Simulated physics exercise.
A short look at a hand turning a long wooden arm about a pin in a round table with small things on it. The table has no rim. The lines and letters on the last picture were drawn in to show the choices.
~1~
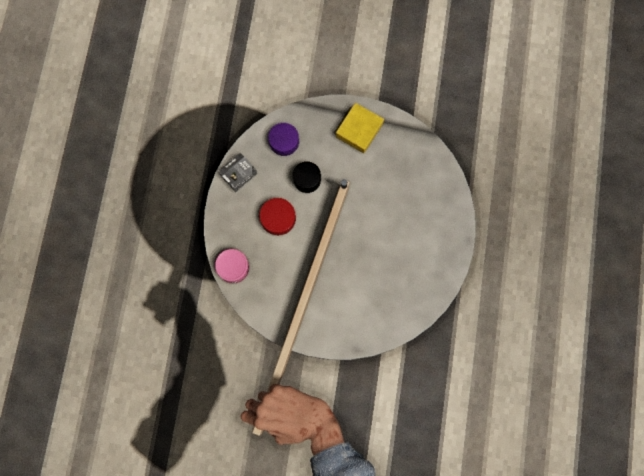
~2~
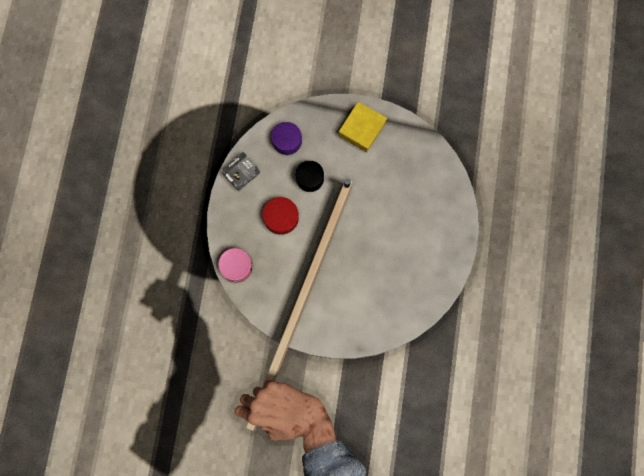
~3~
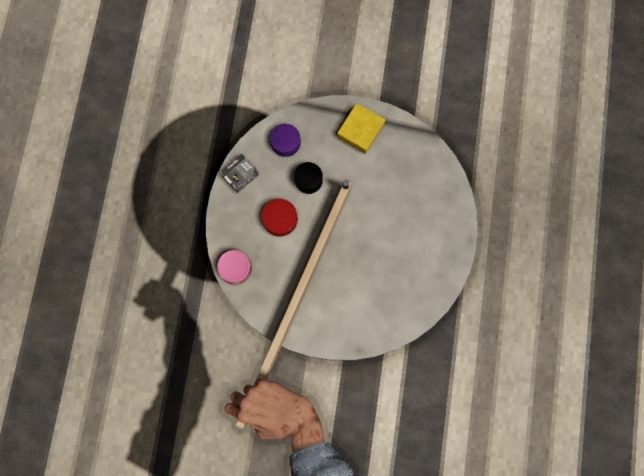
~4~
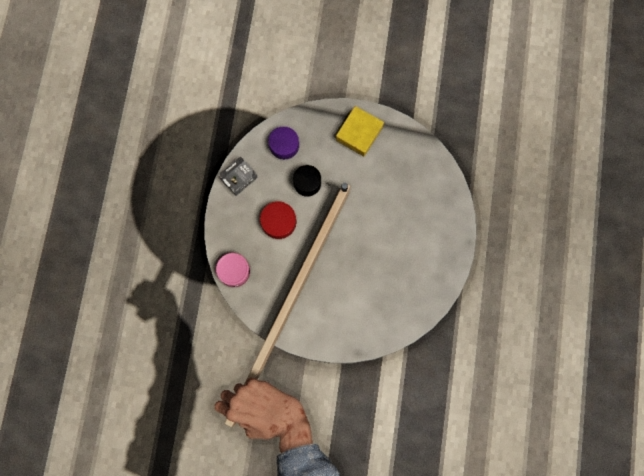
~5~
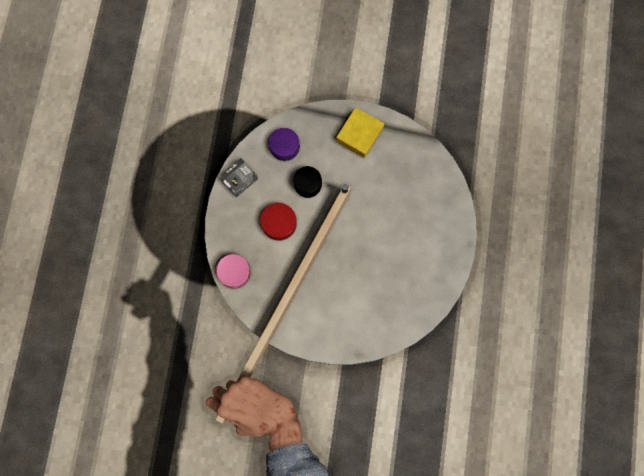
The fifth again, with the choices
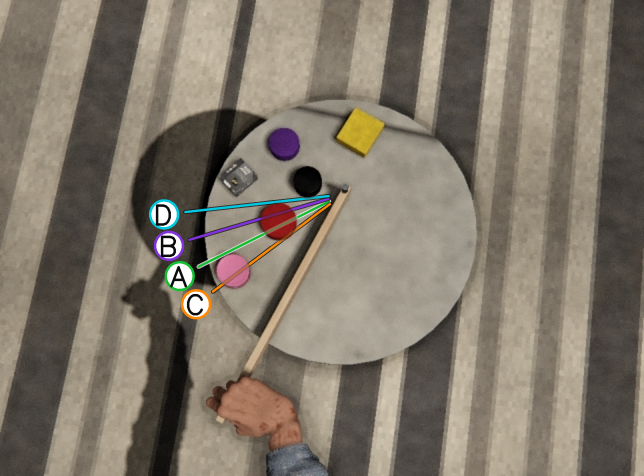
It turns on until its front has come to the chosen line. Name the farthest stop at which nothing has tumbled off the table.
Stop at A.
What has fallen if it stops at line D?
The pink tub goes over.
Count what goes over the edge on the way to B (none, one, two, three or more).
One.
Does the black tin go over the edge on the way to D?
By then, no.
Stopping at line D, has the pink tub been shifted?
Yes.
On the marked copy, A at (265, 234); B at (259, 219); C at (272, 247); D at (257, 204).
Following A. Soon after the start, arm (288, 253); pink tub (234, 272); grey packet (239, 178).
Later, arm (276, 238); pink tub (221, 257); red pot (276, 218).
In the end, arm (269, 228); pink tub (211, 241); red pot (270, 210); nothing has fallen.
As for the rest, B drops the pink tub; C is safe but short; D drops the pink tub.
